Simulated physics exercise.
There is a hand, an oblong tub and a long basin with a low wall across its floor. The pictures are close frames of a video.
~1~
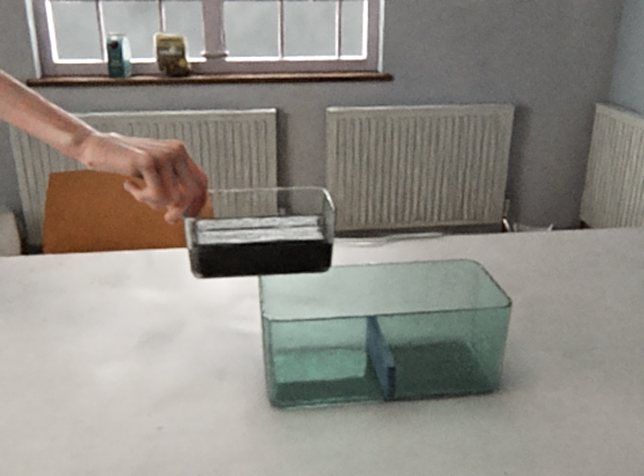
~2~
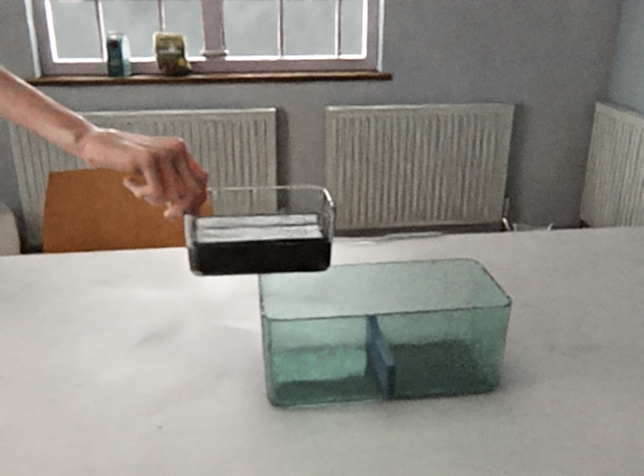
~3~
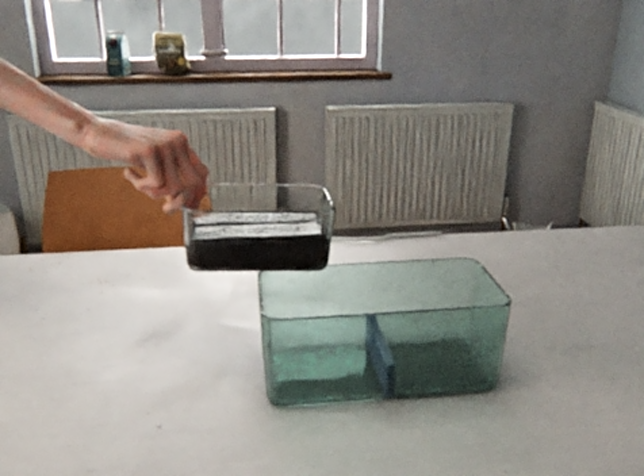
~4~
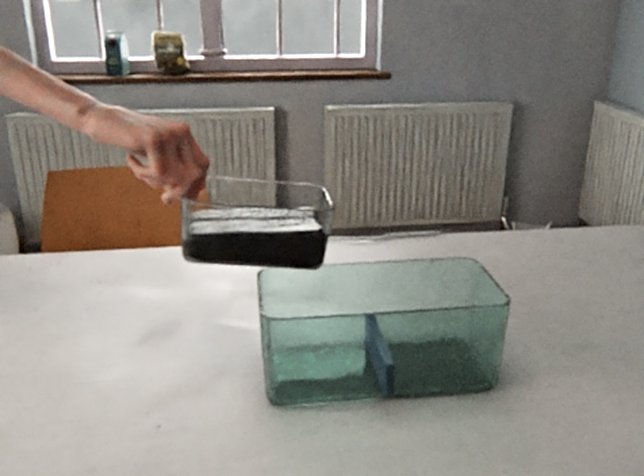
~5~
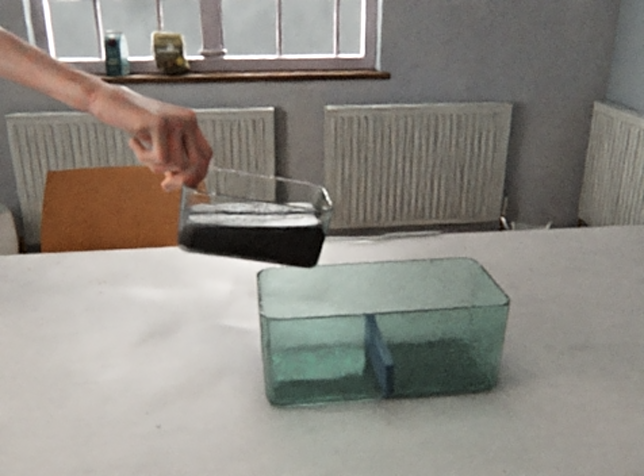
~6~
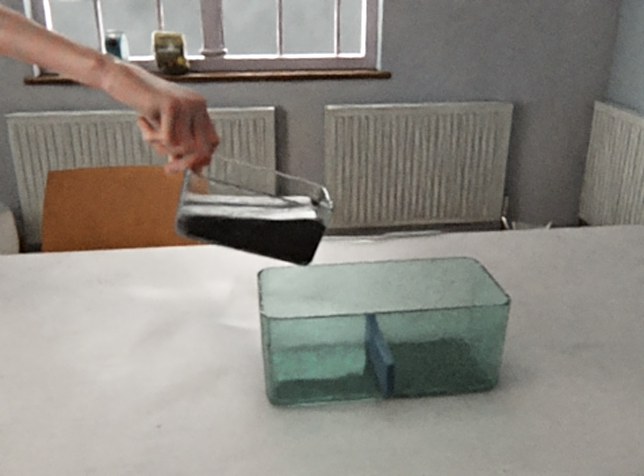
A hand held a small clear tub of dark liquid above a greenish see-through basin with a low blue wall inside, then gradually tilted the tub down toward the right.
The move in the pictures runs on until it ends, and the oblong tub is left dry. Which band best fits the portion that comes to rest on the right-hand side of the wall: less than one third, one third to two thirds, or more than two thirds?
It is more than two thirds.
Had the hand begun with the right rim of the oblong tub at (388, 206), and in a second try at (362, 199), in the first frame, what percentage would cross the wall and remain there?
Start one gives close to 80 percent, start two close to 90 percent.
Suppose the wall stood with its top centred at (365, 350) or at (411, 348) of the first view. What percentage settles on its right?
Record: Case 1 near 80 %, case 2 near 40 %.
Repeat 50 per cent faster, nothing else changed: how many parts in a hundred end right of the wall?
It comes to near 70 per cent.
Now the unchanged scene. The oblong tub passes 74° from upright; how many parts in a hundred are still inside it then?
Around 55 in a hundred has not poured out yet.
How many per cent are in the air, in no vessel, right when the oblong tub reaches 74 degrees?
About 45 per cent.
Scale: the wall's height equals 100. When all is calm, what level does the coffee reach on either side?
Left side: Approx. 10 %; right side: Approx. 50 %.
A moment on, the oblong tub is tipped part way and 55 per cent is still to pour, 2 is left of the wall and 0 right of it.
Next, the oblong tub is tipped on its side and 13 per cent is still to pour, 3 is left of the wall and 70 right of it.
Then the oblong tub is tipped on its side and 2 per cent is still to pour, 14 is left of the wall and 78 right of it.
Later the oblong tub is tipped on its side and 0 per cent is still to pour, 16 is left of the wall and 81 right of it.
In the end 17 per cent lies left of the wall, 81 right of it and 3 outside.
